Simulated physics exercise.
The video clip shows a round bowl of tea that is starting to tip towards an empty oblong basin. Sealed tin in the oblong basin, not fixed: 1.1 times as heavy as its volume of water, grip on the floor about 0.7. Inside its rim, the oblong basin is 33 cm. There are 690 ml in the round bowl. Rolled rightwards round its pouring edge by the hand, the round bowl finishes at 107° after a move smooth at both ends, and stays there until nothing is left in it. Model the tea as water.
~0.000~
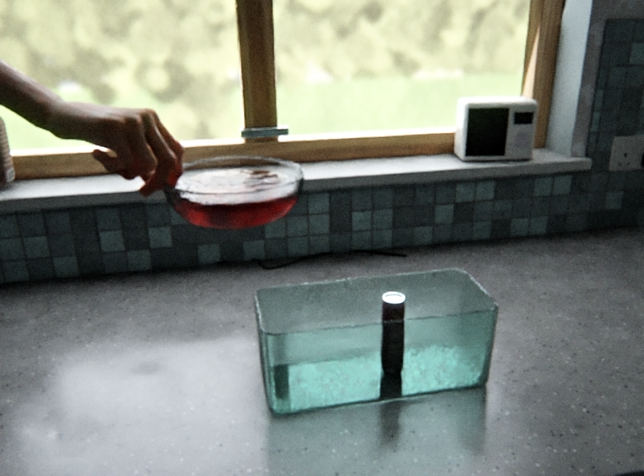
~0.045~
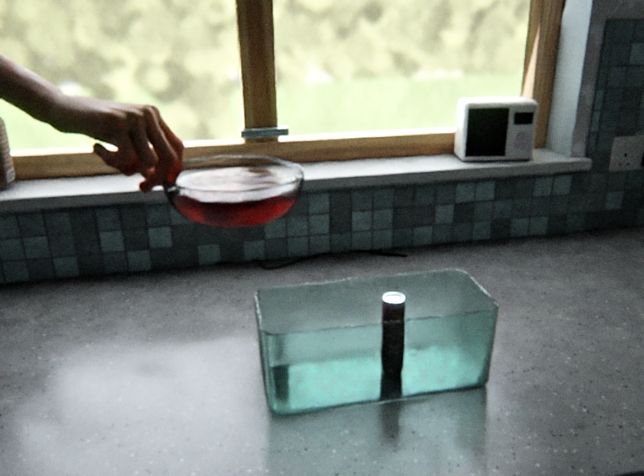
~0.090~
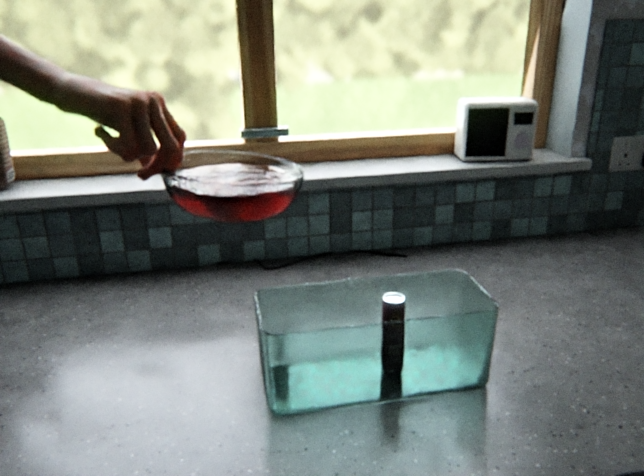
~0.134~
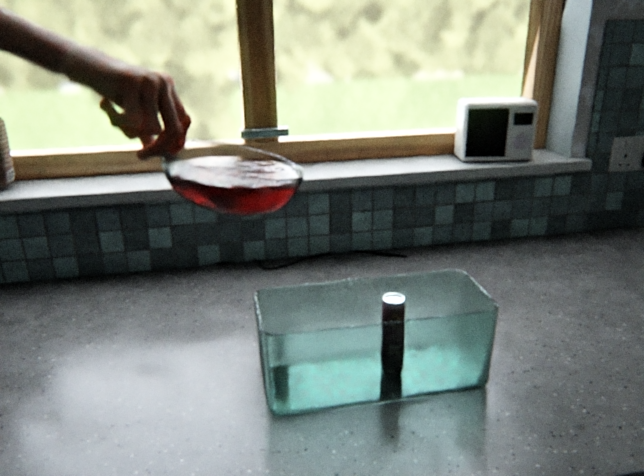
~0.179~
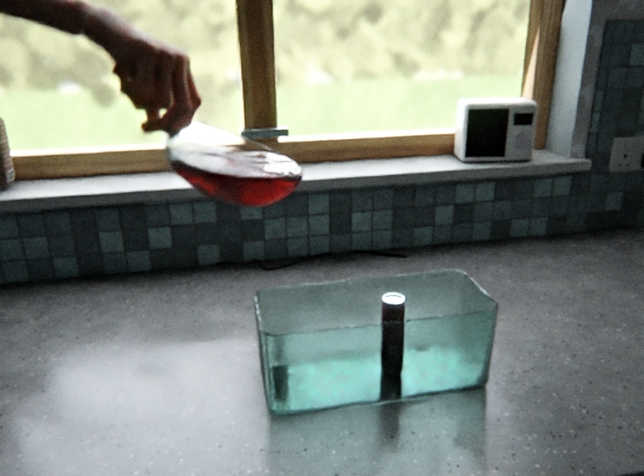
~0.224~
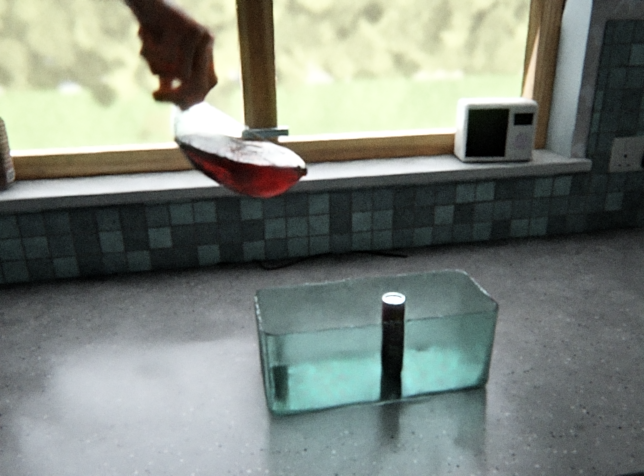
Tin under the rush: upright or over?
Here's my call: It does not tip.
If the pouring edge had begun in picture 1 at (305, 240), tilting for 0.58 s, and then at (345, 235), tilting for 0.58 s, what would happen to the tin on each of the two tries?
Try 1: Tipped over; try 2: Still standing.
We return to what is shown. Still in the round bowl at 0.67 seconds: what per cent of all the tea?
I'd estimate some 0 per cent.
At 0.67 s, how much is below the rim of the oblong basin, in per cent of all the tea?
Some 94 percent.
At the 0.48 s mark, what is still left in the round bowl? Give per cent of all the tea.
Still held: Roughly 8 % of the total.
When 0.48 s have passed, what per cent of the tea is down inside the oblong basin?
At that time the basin holds about 6 per cent of the liquid.
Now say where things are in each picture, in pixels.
It leans 0°; its right rim is at (302, 171); the tea meets the walls at (168, 189) and (298, 181); the oblong basin's rim runs from (258, 312) to (481, 288); the tin's top is at (394, 301), in the first picture.
It leans 2°; its right rim is at (302, 171); the tea meets the walls at (168, 188) and (298, 180), in the second picture.
It leans 6°; its right rim is at (302, 171); the tea meets the walls at (168, 181) and (299, 176), in the third picture.
It leans 13°; its right rim is at (302, 171); the tea meets the walls at (167, 170) and (299, 171), in the fourth picture.
It leans 23°; its right rim is at (301, 172); the tea meets the walls at (169, 153) and (300, 166); 1 per cent is over the edge, in the fifth picture.
It leans 35°; its right rim is at (301, 172); the tea meets the walls at (175, 135) and (284, 154); 5 per cent is over the edge, in the sixth picture.
Then, 0.48 s in, the tilt is 100° and 8 per cent is still to pour; the tin stands where it began.
Then, 0.67 s in, the tilt is 107° and 0 per cent is still to pour; the tin stands where it began.
Then, 0.87 s in, the tilt is 107° and 0 per cent is still to pour; the tin stands where it began.
Then, 1.08 s in, the tilt is 107° and 0 per cent is still to pour; the tin stands where it began.
Finally, the tin stands where it began.
